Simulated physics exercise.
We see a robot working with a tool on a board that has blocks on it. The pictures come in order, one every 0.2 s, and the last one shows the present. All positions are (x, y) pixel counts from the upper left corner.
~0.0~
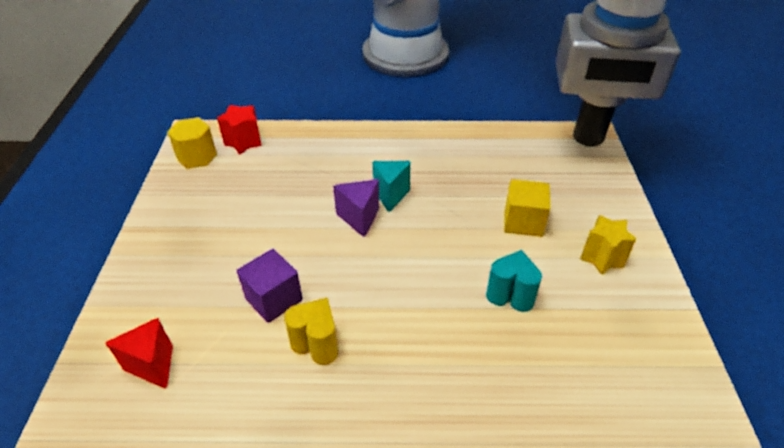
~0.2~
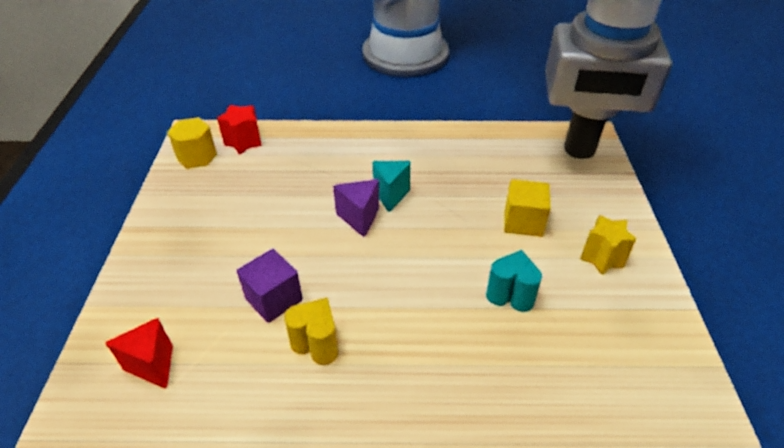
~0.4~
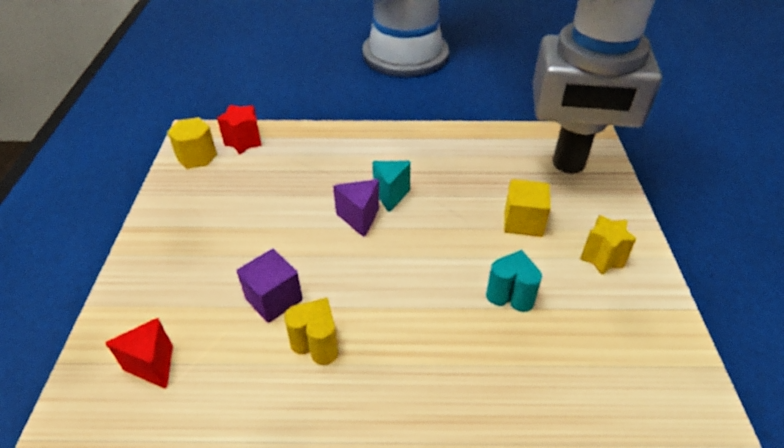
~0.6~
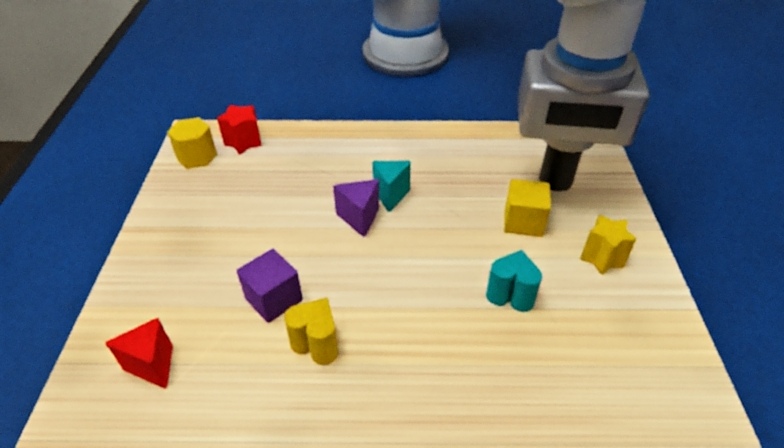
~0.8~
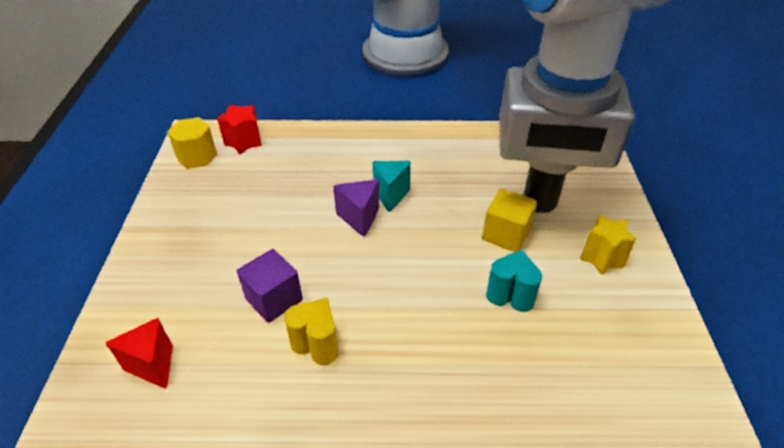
On a wooden board, a robot arm moves down-left and nudges the yellow cube leftward.
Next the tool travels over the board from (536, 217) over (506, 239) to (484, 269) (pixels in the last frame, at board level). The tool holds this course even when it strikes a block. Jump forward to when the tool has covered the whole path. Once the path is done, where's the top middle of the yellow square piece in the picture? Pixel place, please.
Answer: (448, 244).
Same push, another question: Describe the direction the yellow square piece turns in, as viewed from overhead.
Bird's-eye view: Clockwise.
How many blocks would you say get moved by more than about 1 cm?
One block moves more than 1 cm.
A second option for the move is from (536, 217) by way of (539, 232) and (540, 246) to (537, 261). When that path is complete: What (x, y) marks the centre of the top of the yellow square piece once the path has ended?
It sits at (504, 221).
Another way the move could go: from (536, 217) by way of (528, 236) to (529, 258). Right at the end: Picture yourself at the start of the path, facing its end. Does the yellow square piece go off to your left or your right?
My prediction: Rightwards.
The first path, step by step. Halfway along, tool (509, 225); yellow square piece (480, 225), turned 30° clockwise.
At the end, tool (487, 254); yellow square piece (448, 244), turned 65° clockwise; turquoise heart block still.
